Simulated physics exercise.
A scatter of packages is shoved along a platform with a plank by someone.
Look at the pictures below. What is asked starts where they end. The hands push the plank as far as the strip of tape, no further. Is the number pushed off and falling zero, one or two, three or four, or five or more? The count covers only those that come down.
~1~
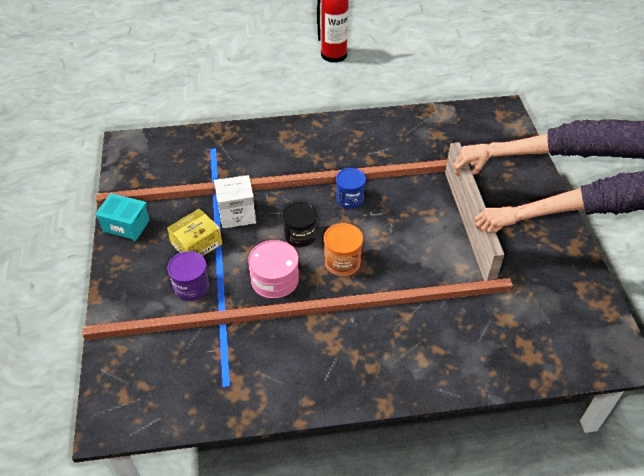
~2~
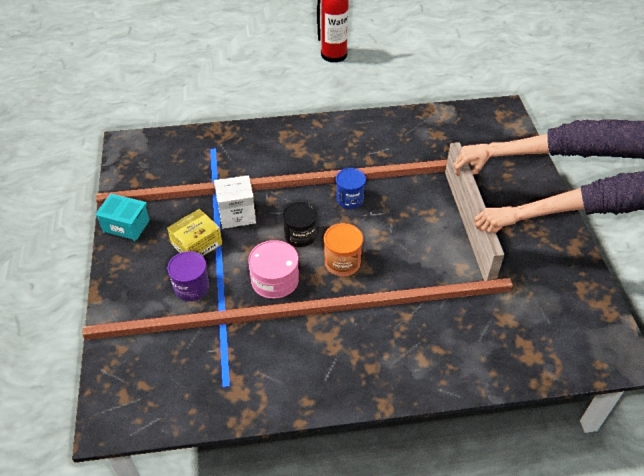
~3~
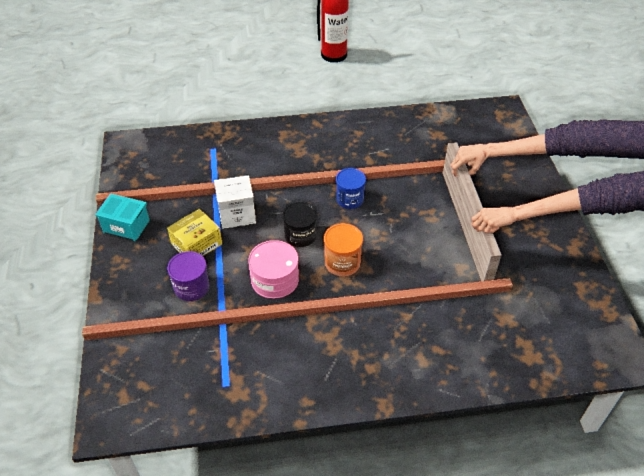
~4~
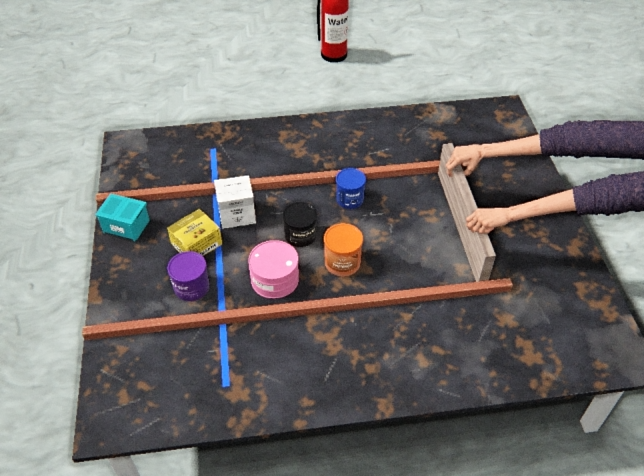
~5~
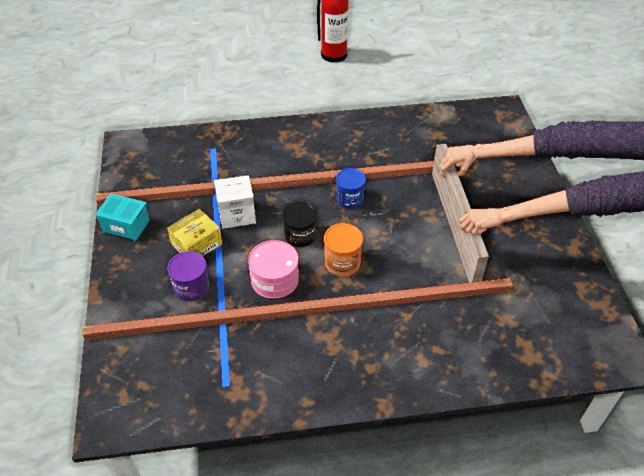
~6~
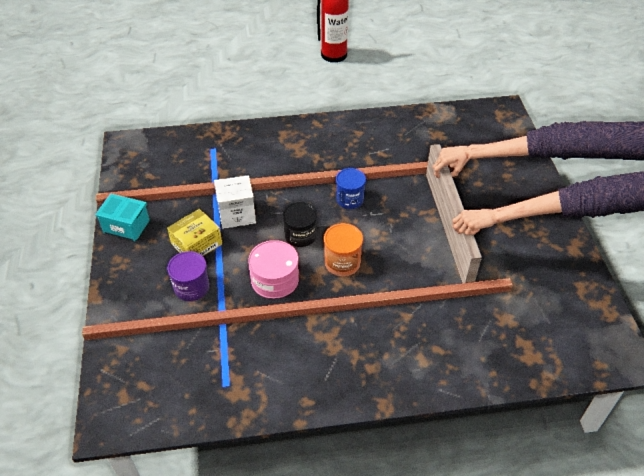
It is zero.
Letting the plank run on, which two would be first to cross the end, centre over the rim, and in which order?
Order: Purple pail, turquoise tote.
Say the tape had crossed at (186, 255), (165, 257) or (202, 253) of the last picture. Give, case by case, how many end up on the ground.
So, reaching the ground: 0, then 1, then 0.
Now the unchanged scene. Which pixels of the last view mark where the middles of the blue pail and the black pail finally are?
The blue pail ends up near (201, 201), and the black pail near (200, 236).
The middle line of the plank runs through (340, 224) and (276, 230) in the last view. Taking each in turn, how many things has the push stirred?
First 2, then 6.
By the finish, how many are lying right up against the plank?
That comes to 3.
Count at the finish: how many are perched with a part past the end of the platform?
It would come to 0.
Soon after, none off yet; turquoise tote at rest near (124, 217); purple pail at rest near (189, 277); yellow box at rest near (195, 236).
At rest, the number that fall off is zero.
